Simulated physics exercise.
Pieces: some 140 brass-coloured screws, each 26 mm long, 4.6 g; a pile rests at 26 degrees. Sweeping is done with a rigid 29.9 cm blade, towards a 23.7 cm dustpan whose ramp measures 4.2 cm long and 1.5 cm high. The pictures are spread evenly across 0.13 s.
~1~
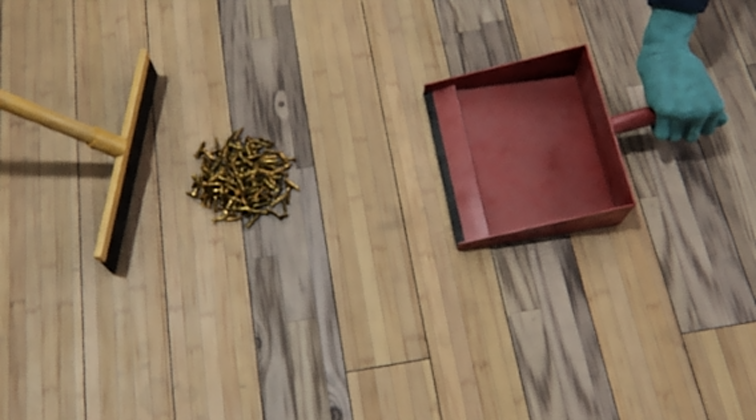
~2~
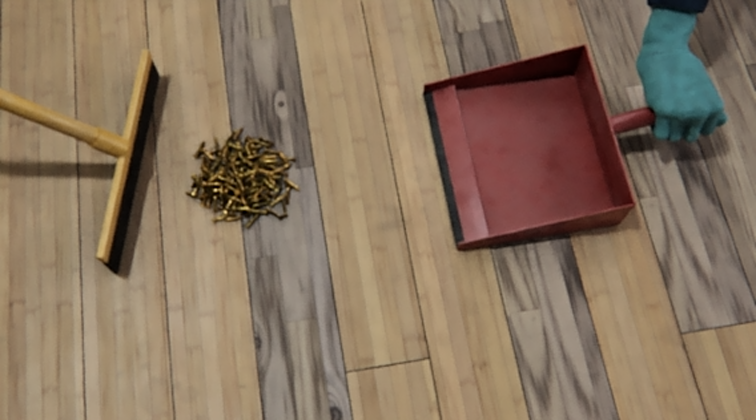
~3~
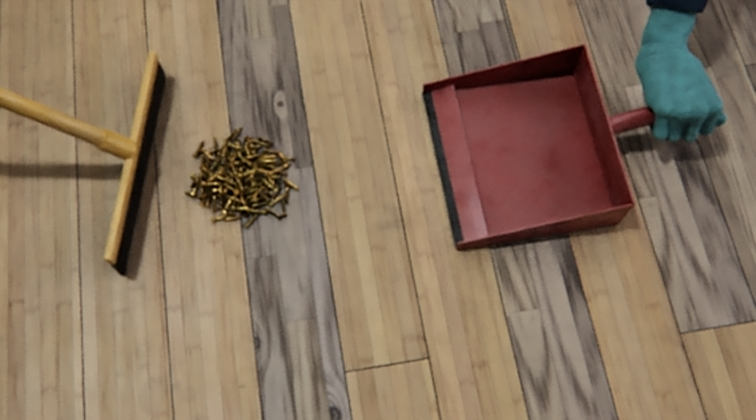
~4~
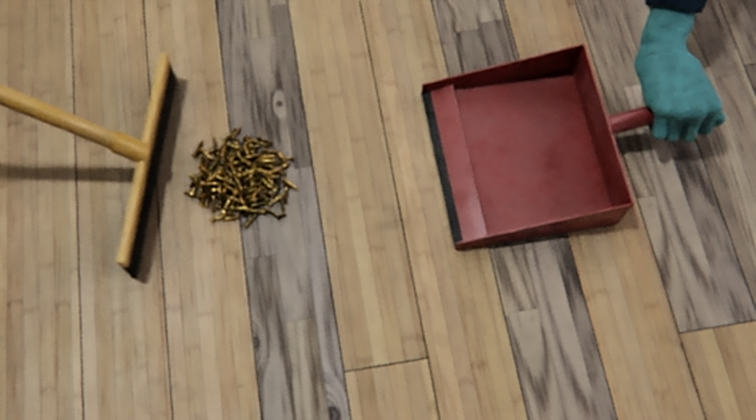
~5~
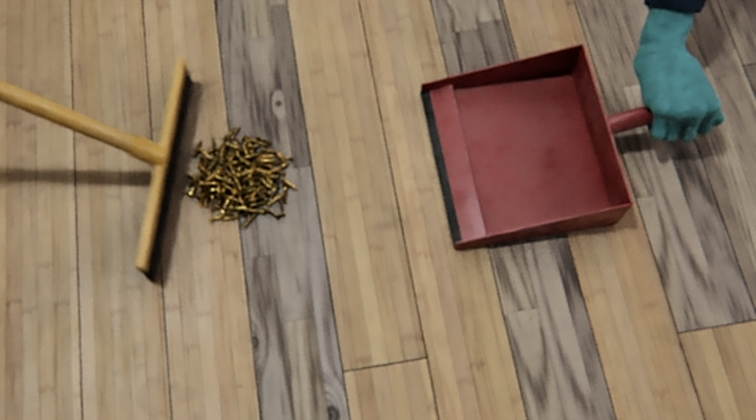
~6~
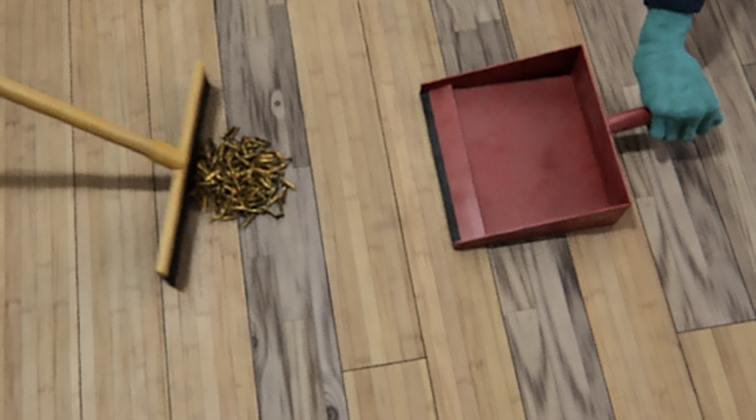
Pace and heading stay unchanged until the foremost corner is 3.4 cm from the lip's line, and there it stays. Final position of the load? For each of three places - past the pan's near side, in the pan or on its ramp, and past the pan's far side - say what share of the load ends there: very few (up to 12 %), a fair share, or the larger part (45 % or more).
Near side: A fair share; pan: A fair share; far side: Very few.
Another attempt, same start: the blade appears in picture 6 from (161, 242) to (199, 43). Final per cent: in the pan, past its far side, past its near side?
Split: Pan = 25, far = 5, near = 5.
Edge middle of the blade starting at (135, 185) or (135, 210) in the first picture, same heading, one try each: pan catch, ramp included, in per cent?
First try about 35 per cent, second about 30 per cent.
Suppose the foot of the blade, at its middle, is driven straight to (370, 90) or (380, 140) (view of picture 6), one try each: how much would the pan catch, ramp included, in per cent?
Some 20 per cent on the first try, 35 per cent on the second.
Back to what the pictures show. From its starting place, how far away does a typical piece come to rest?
30 cm, roughly.
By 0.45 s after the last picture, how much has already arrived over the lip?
Over the lip: Approx. 35 %.
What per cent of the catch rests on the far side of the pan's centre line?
Around 20 percent.
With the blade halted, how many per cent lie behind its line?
Roughly 0 percent of it.
Then, 0.13 s after the last picture, middle of the blade 19 cm from the lip; 0 % over the lip, far side 0 %, near side 0 %.
Then, 0.23 s after the last picture, middle of the blade 10 cm from the lip; 0 % over the lip, far side 0 %, near side 5 %.
Then, 0.45 s after the last picture, middle of the blade 7 cm from the lip; 35 % over the lip, far side 0 %, near side 25 %.
In the end, near side 25 %, pan 35 %, far side 0 %, in front of the lip or behind the blade 40 %.
